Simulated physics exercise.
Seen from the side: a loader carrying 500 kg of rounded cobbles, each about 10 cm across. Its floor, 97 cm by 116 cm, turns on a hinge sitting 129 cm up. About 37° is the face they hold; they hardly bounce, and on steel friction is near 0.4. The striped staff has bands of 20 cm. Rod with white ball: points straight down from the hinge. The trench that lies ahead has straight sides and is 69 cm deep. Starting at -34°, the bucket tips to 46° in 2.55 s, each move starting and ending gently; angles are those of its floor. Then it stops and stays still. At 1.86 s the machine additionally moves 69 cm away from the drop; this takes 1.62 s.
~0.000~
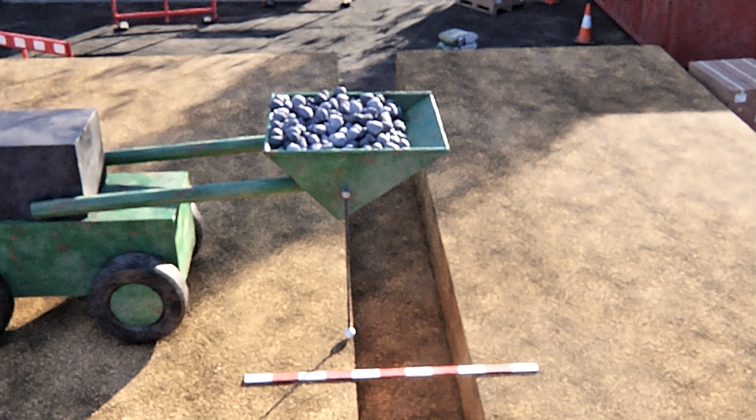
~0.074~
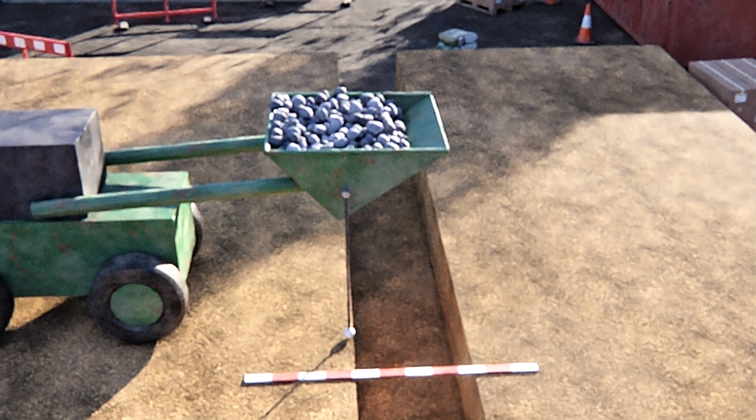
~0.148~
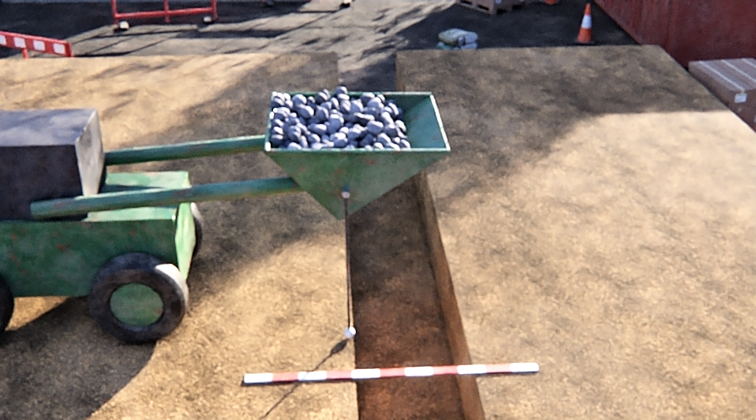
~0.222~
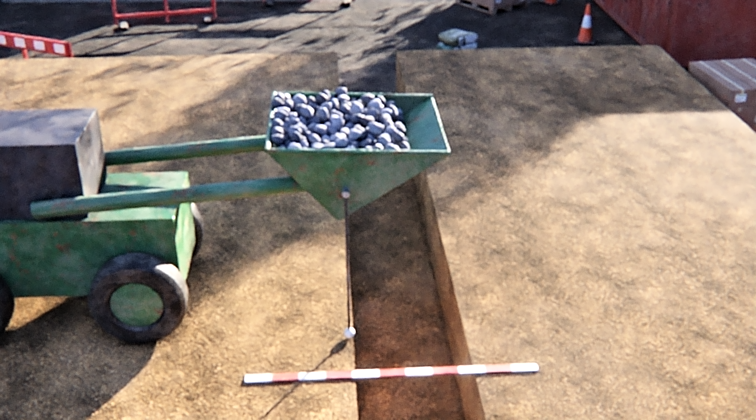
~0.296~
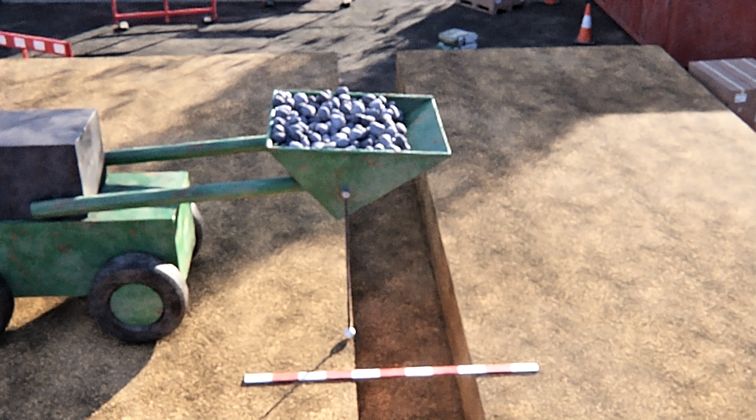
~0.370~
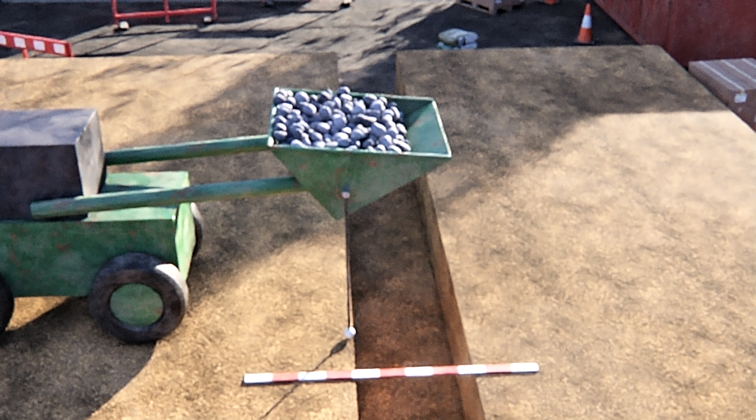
The green loader's bucket of grey rounded stones tilts very slightly above a straight-sided trench.
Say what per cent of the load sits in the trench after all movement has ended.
About 75 per cent of it.
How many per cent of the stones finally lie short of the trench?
Roughly 0 percent of it.
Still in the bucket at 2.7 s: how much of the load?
It holds some 0 per cent.
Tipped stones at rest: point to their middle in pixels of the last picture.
Resting centre: About (432, 346).
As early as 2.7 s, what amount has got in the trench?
At that moment: Approx. 75 %.
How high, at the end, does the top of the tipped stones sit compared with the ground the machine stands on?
Some 16 cm above that level.
After 1.9 s the floor is at 33°; 76 % in the bucket, 21 % in the trench, 3 % past the trench; the foremost stones are at (465, 267).
After 2.7 s the floor is at 46°; 0 % in the bucket, 73 % in the trench, 27 % past the trench; the foremost stones are at (579, 308).
After 3.9 s the floor is at 46°; 0 % in the bucket, 73 % in the trench, 27 % past the trench; the foremost stones are at (625, 300).
After 6.8 s the floor is at 46°; 0 % in the bucket, 73 % in the trench, 27 % past the trench; the foremost stones are at (625, 300).
